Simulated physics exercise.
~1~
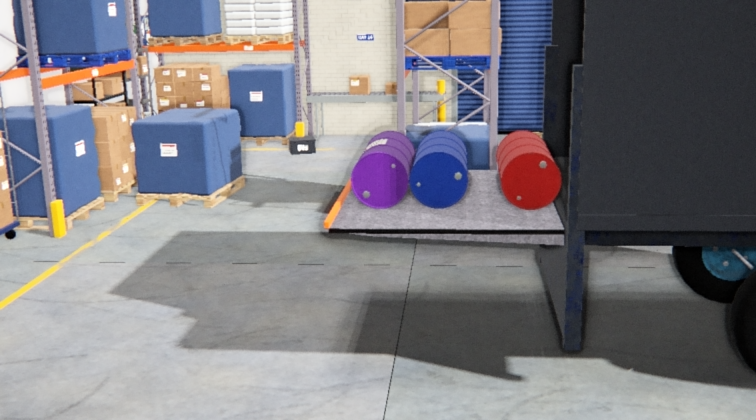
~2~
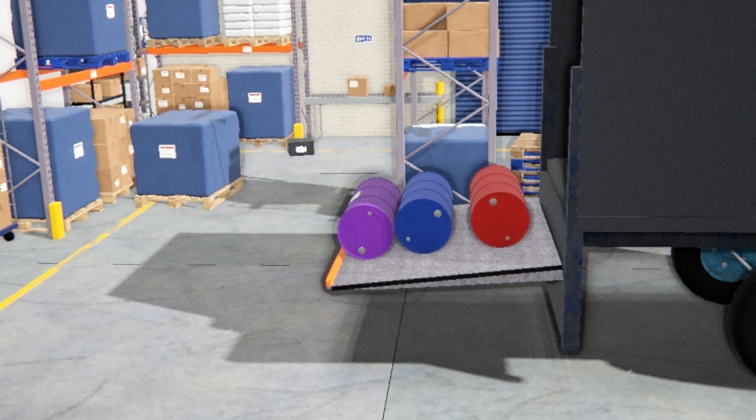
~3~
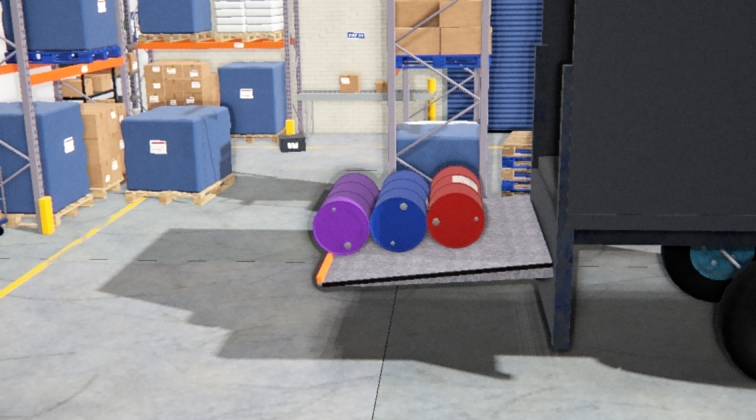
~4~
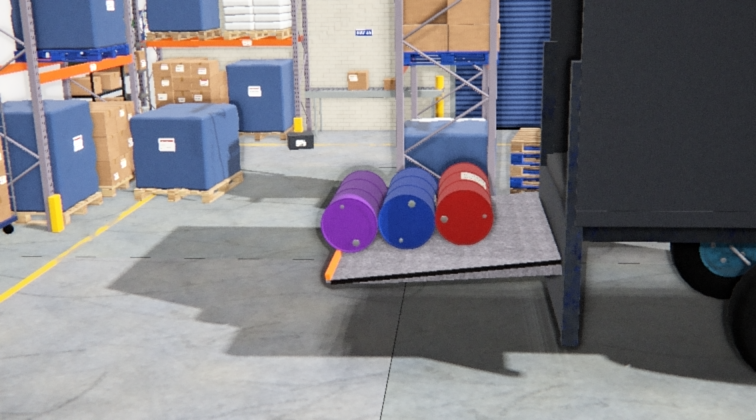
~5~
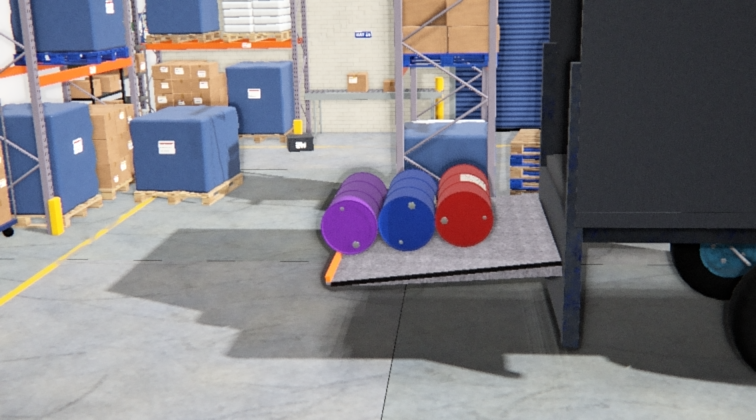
Three drums roll left as the tilting lift plate drops, then rest together against its flap.
